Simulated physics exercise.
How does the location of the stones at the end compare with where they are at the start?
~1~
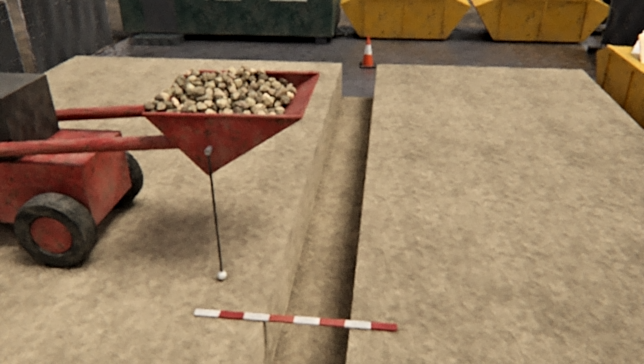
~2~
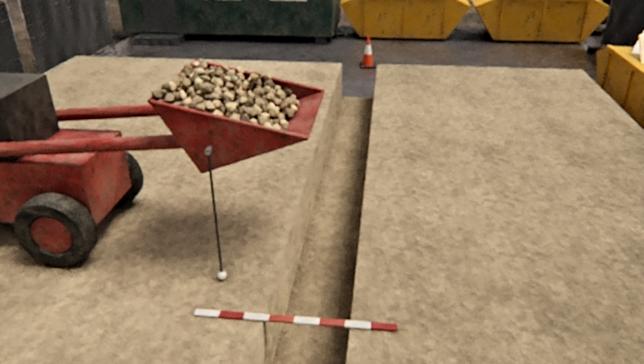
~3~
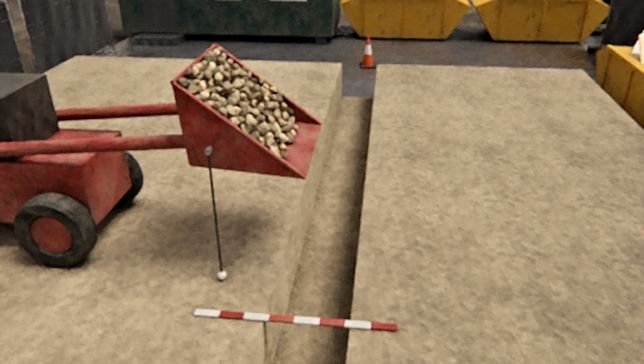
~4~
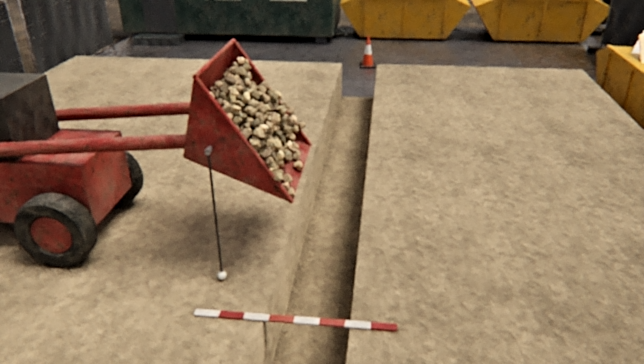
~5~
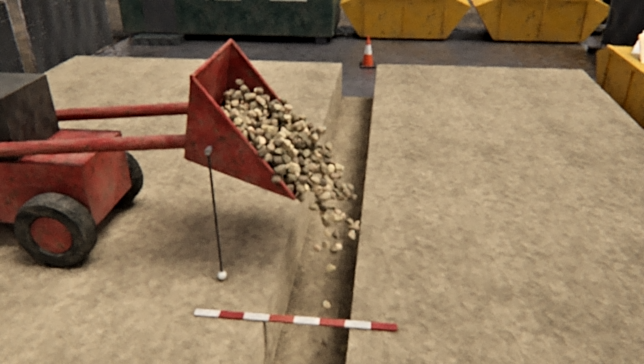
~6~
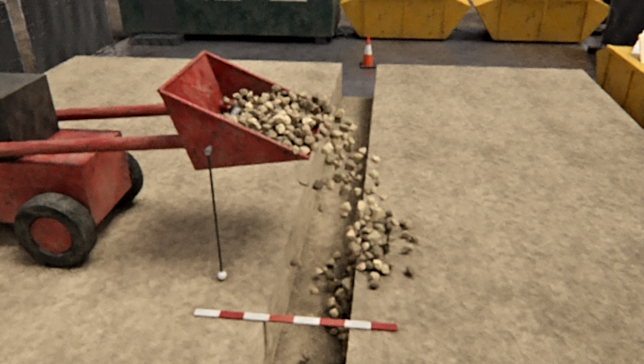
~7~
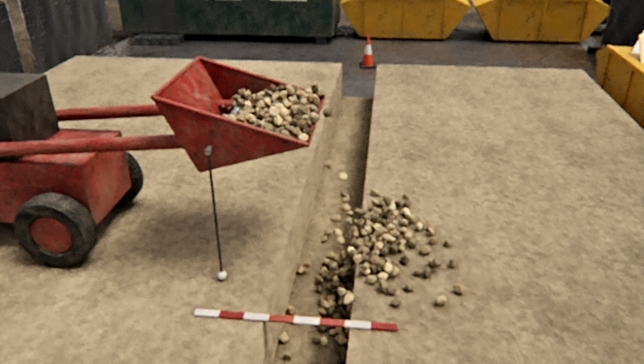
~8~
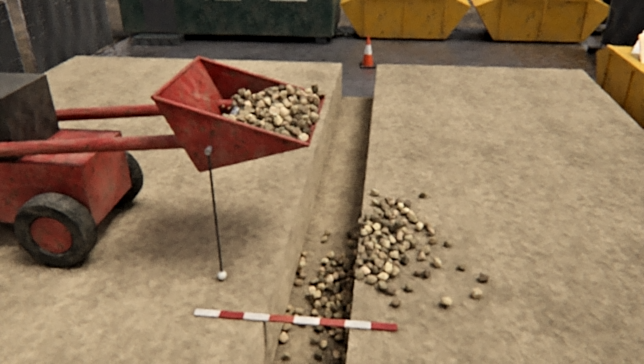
At the start all the stones are heaped in the red bucket. By the end they are spread further right and lower, with some in the trench, some on the ground just beyond it, and many still in the bucket.
The footage shows a red loader tipping its bucket of stones forward beside a trench, then tilting it partway back as stones spill out. Some land in the trench and others on the ground beyond, while many stay in the bucket, which stops moving.
